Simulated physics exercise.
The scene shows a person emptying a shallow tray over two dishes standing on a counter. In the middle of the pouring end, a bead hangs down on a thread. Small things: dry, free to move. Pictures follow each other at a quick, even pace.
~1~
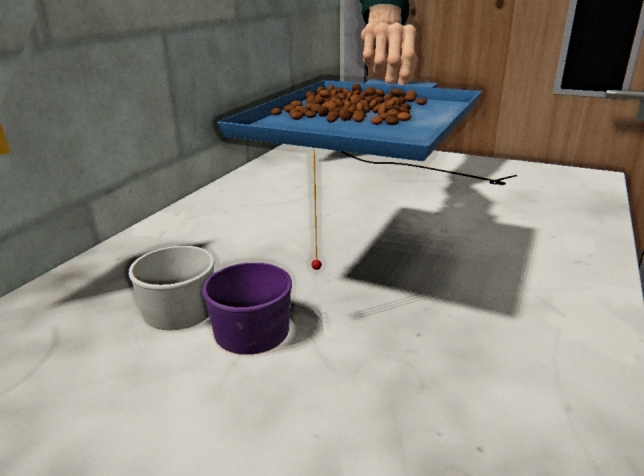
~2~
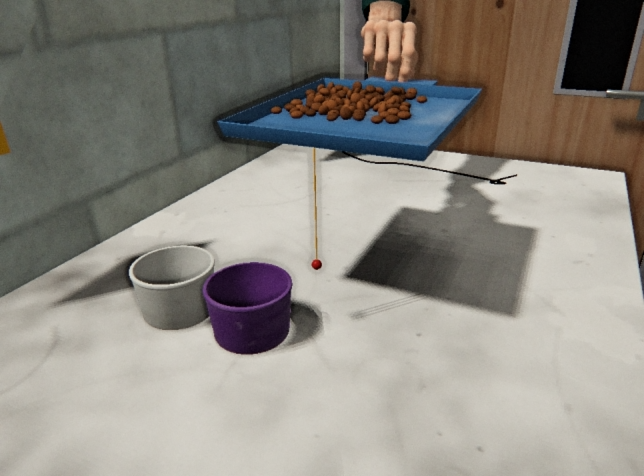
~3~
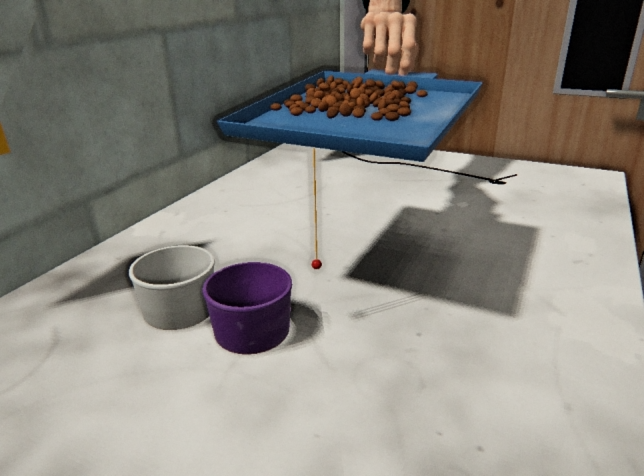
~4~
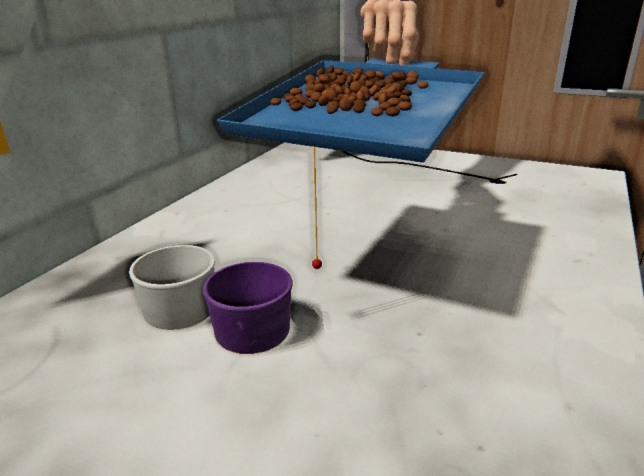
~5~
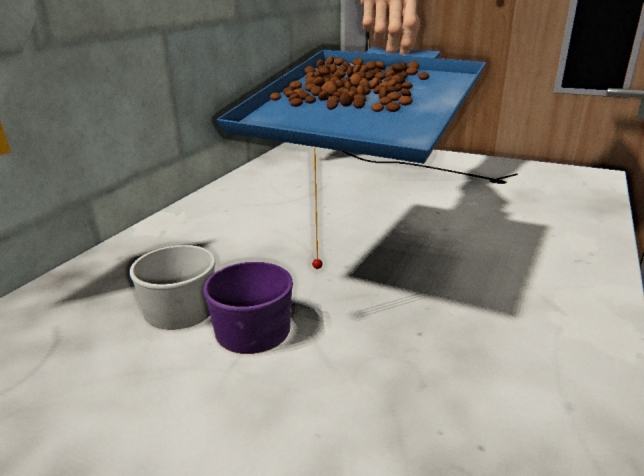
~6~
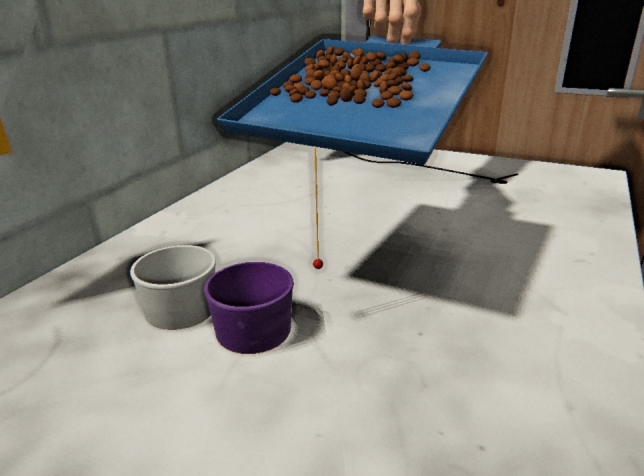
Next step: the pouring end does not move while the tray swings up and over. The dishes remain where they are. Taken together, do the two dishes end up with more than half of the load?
No. So the dishes get the minority of the load, I reckon.
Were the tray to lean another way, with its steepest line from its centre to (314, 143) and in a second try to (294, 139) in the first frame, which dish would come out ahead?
The right-side dish first and The right-side dish second.
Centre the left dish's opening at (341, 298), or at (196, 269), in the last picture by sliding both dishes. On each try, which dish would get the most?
In turn: The left-side dish; the right-side dish.
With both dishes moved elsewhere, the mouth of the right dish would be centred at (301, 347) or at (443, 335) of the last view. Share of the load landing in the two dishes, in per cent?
It works out to 0 percent and then 60 percent.
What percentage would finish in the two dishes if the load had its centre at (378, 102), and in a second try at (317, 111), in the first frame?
You'd get 10 % the first time and 10 % the second.
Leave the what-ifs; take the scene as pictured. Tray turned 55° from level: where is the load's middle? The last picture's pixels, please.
The middle of the pieces sits at roughly (333, 126).
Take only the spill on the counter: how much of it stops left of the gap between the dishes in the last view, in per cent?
About 0 per cent.
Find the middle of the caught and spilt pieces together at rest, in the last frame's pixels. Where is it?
I'd place the middle at about (348, 367).
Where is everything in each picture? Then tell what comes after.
The first picture shows corners of the pouring end (223, 121) and (425, 144), level; middle of the load (353, 104), bits of dog kibble; left dish (148, 303); right dish (226, 326); bead on its thread (317, 265).
The second picture shows corners of the pouring end (223, 121) and (425, 144), level; middle of the load (353, 102).
The third picture shows corners of the pouring end (223, 120) and (425, 145), tipped barely, lowest at the right corner; middle of the load (353, 97).
The fourth picture shows corners of the pouring end (223, 119) and (425, 146), tipped a little, lowest at the right corner; middle of the load (353, 89).
The fifth picture shows corners of the pouring end (222, 118) and (425, 147), tipped a little, lowest at the right corner; middle of the load (353, 82).
The sixth picture shows corners of the pouring end (223, 118) and (425, 149), tipped a little, lowest at the right corner; middle of the load (354, 75); left dish (150, 303); right dish (227, 326).
Just after the last frame, tray tipped steeply; the larger part on the tray; just a few outside both; about a tenth in the air.
A moment on, tray tipped right over; roughly a third on the tray; about a tenth in the right dish; roughly a third outside both; roughly a quarter in the air.
Further on, tray tipped past a quarter turn; roughly a quarter in the right dish; the larger part outside both.
When it is over, tray tipped past a quarter turn; roughly a quarter in the right dish; not one in the left dish; the larger part outside both.
